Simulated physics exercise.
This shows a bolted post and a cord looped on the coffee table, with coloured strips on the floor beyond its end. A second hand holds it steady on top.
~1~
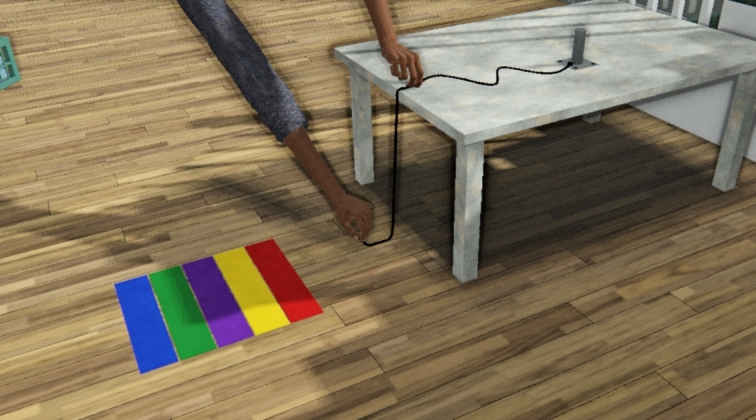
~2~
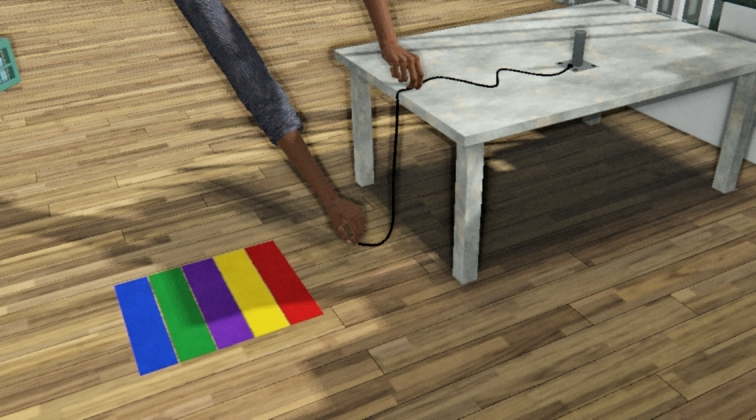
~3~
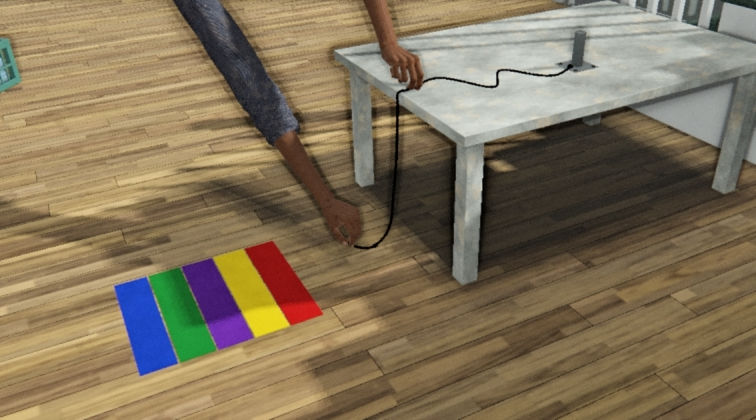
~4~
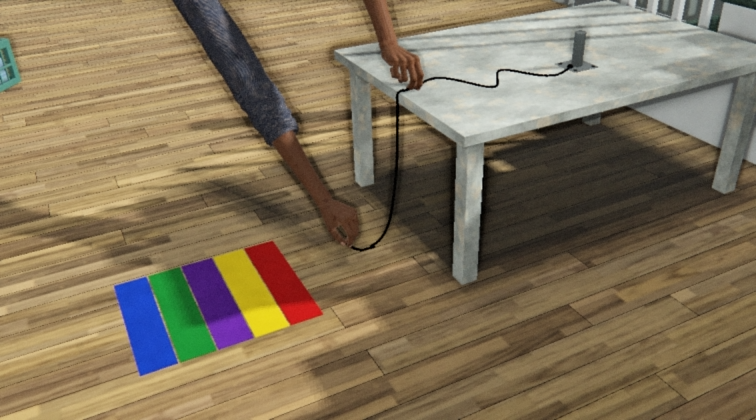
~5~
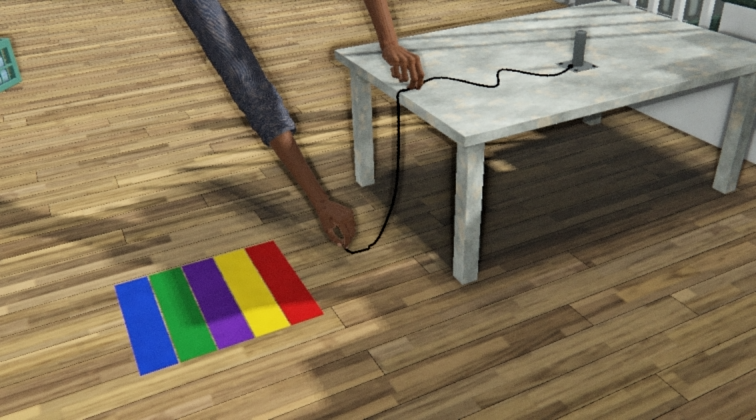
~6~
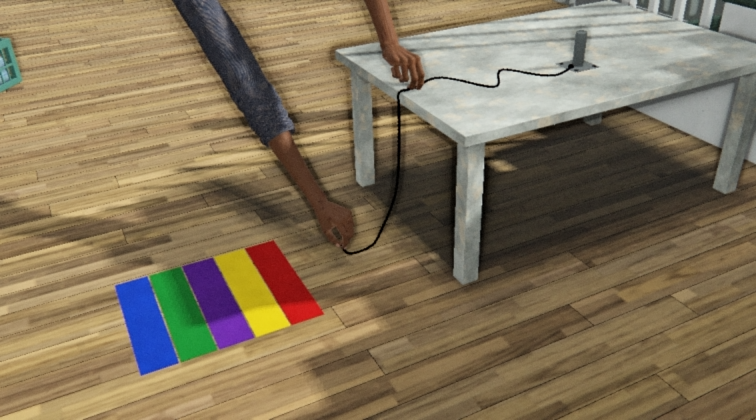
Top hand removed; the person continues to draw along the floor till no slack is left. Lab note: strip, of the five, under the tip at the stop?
Green.
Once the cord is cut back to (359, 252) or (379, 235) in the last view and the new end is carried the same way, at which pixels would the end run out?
First (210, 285), then (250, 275).
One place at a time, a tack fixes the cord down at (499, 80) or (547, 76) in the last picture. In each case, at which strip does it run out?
The end reaches purple and then green.
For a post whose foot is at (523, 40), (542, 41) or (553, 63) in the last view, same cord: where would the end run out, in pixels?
Places per try: (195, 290); (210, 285); (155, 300).
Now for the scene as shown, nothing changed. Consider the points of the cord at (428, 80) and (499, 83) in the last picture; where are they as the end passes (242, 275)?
The first lands at (397, 123), while the second lands at (459, 85).
Early on, end near (242, 275); over yellow.
Midway, end near (201, 287); over purple.
At the end of the slack, end near (176, 295); over green. The end stops over the green strip.
